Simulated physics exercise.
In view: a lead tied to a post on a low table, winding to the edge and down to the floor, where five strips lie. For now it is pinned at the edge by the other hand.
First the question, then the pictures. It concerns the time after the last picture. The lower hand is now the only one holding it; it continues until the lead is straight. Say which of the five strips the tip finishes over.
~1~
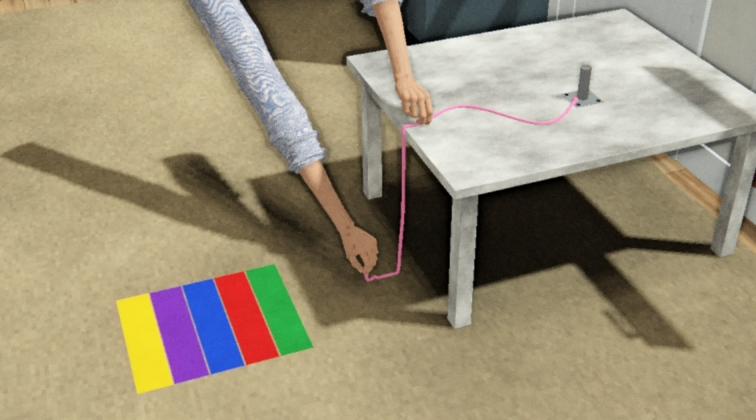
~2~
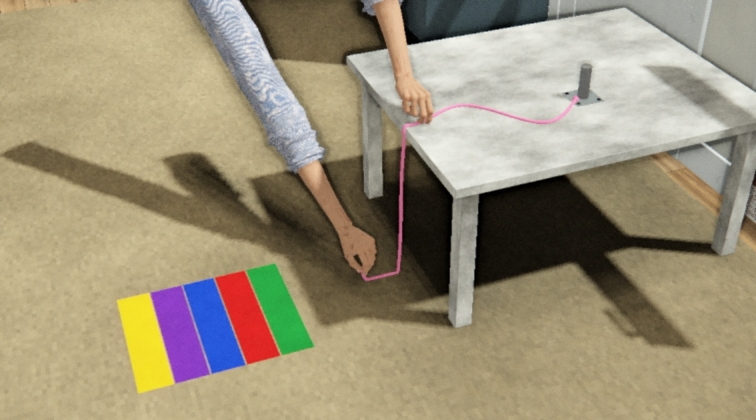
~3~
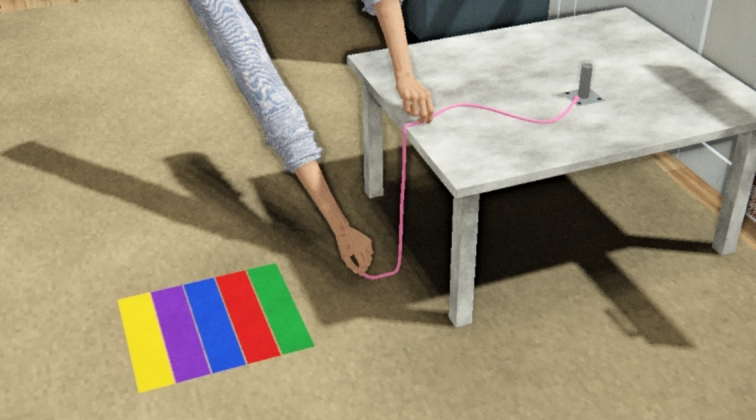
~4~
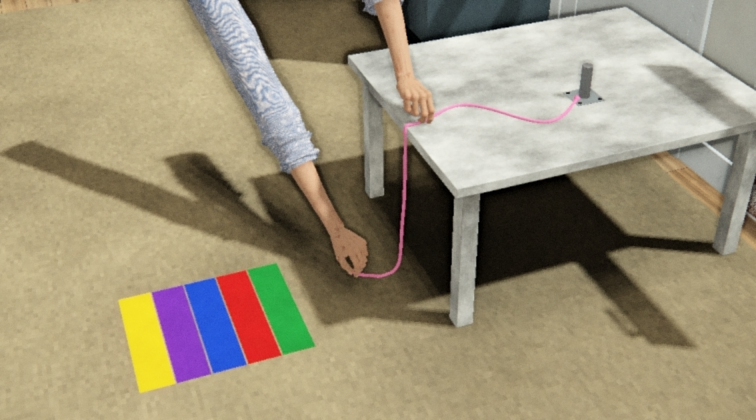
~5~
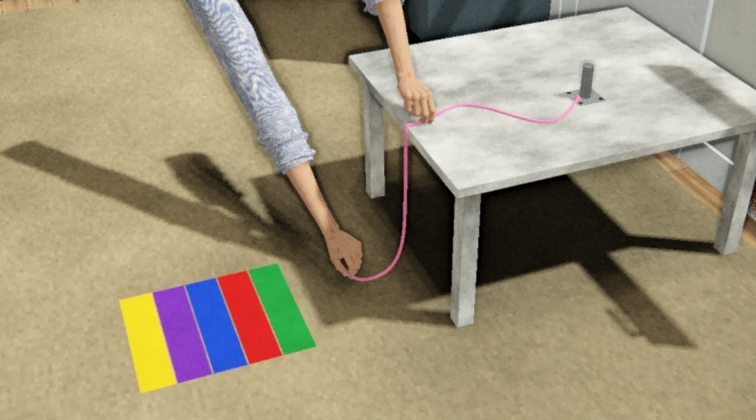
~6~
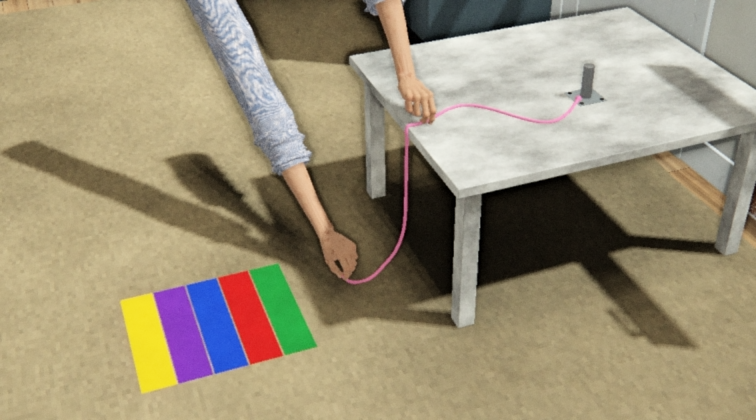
Blue.
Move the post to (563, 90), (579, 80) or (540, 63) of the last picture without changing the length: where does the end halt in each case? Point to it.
In pixels, the answers are (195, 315), (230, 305) and (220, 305).
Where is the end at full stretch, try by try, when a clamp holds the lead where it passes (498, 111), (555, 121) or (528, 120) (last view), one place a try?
About (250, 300), (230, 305) and (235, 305).
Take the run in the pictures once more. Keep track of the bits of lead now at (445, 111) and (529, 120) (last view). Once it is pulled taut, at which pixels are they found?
In that view they reach (416, 127) and (504, 112).
Soon after, end near (274, 293); over green.
After that, end near (235, 303); over red.
At the stop, end near (212, 309); over blue. It halts on the blue strip.
